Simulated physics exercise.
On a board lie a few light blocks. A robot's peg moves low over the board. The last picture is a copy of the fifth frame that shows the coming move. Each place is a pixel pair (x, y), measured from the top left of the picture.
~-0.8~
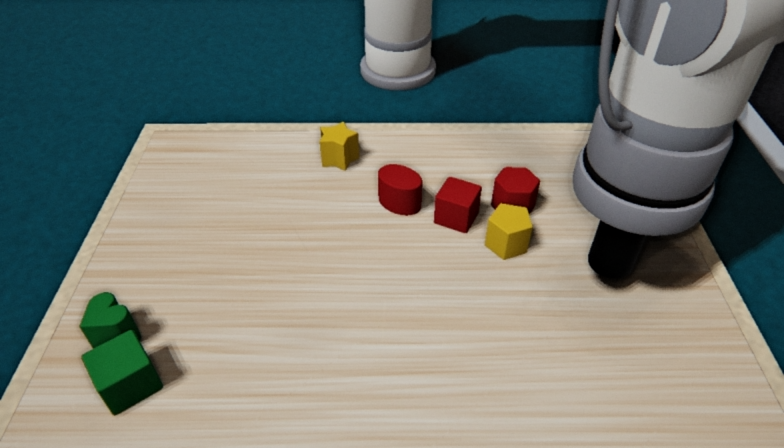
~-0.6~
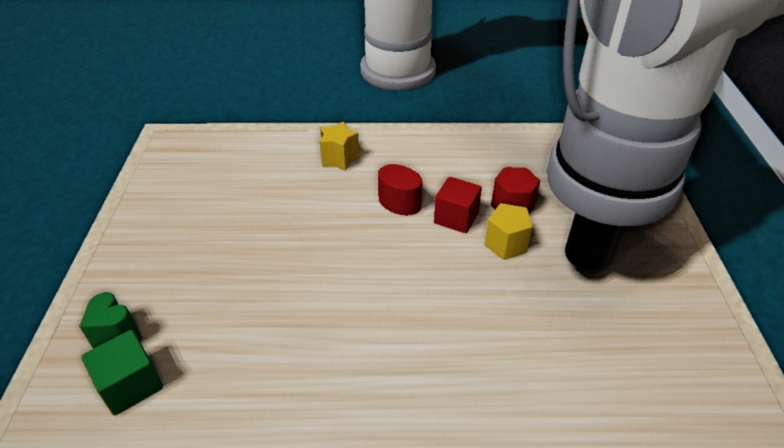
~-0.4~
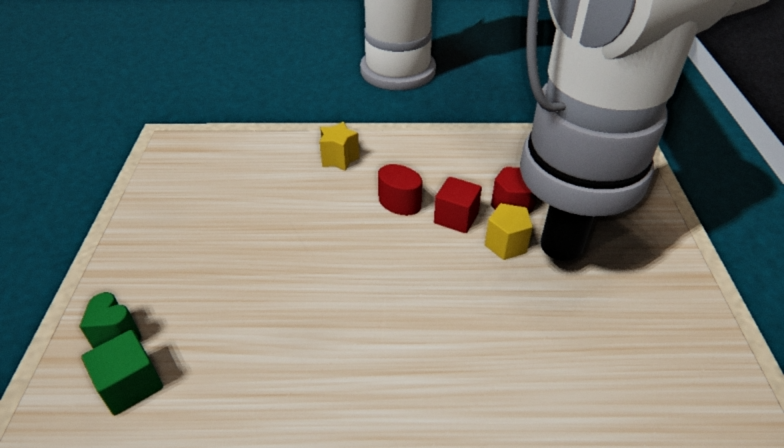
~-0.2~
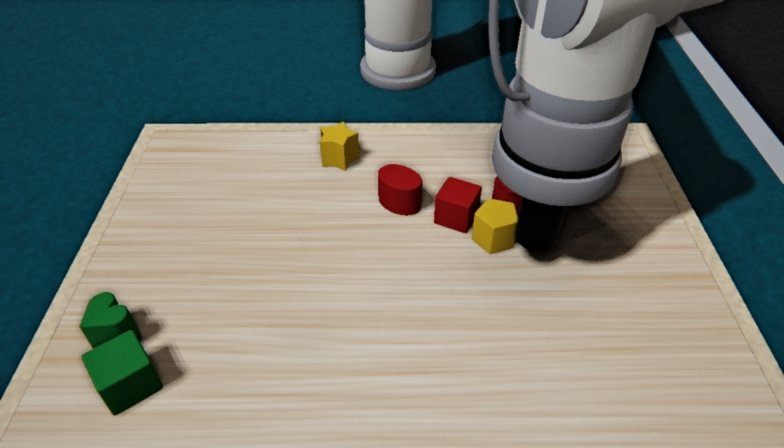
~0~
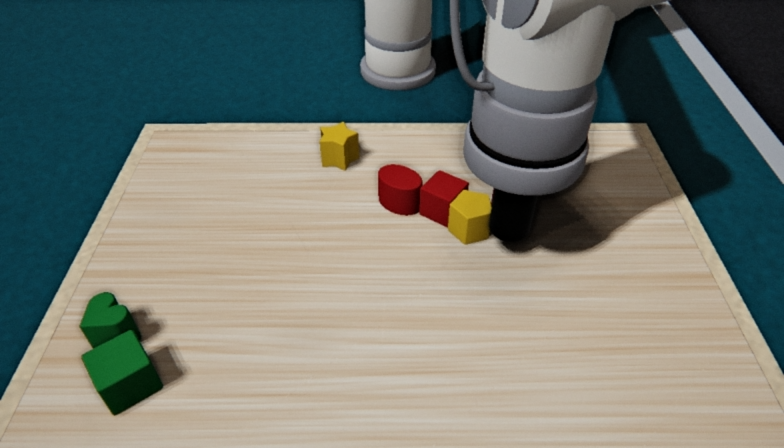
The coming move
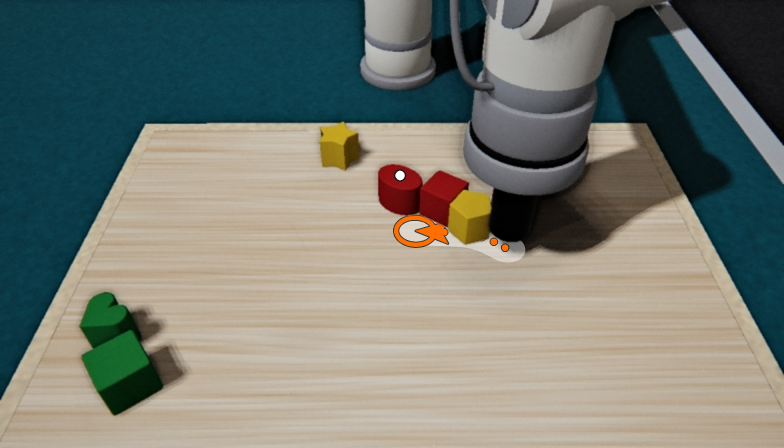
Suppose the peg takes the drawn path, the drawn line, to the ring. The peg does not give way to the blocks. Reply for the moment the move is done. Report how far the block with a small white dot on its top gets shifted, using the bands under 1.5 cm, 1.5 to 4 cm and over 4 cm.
Past 4 cm.
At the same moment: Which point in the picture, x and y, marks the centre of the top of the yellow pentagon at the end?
It comes to (391, 183).
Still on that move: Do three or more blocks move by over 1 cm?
Yes.
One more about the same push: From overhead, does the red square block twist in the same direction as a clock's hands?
Yes.
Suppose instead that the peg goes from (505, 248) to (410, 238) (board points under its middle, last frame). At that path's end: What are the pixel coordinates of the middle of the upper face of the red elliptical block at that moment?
The answer is (377, 161).
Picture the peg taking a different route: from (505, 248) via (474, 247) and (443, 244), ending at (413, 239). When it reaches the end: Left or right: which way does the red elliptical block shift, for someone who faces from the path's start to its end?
The shift is to the right of that direction.
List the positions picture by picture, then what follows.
Peg tip (609, 265); block tops, yellow star-shaped block (337, 133); red elliptical block (400, 176); red square block (459, 190); yellow pentagon (511, 217), in the first frame.
Peg (585, 256); blocks unchanged, in the second frame.
Peg (561, 248); blocks unchanged, in the third frame.
Peg (535, 239); yellow pentagon (498, 212), in the fourth frame.
Peg (509, 229); yellow star-shaped block (337, 133); red elliptical block (400, 176); red square block (445, 184); yellow pentagon (473, 203), in the fifth frame.
Path on the board, from (505, 248) over (477, 236) and (446, 232) to (415, 231); the dot is on the red elliptical block.
On the path given first. Halfway along, peg (463, 215); red elliptical block (366, 159); red square block (405, 170); yellow pentagon (429, 188).
At the end, peg (416, 213); yellow star-shaped block (328, 127), turned 35° clockwise; red elliptical block (345, 146); red square block (383, 160), turned 30° clockwise; yellow pentagon (391, 183), turned 30° clockwise.
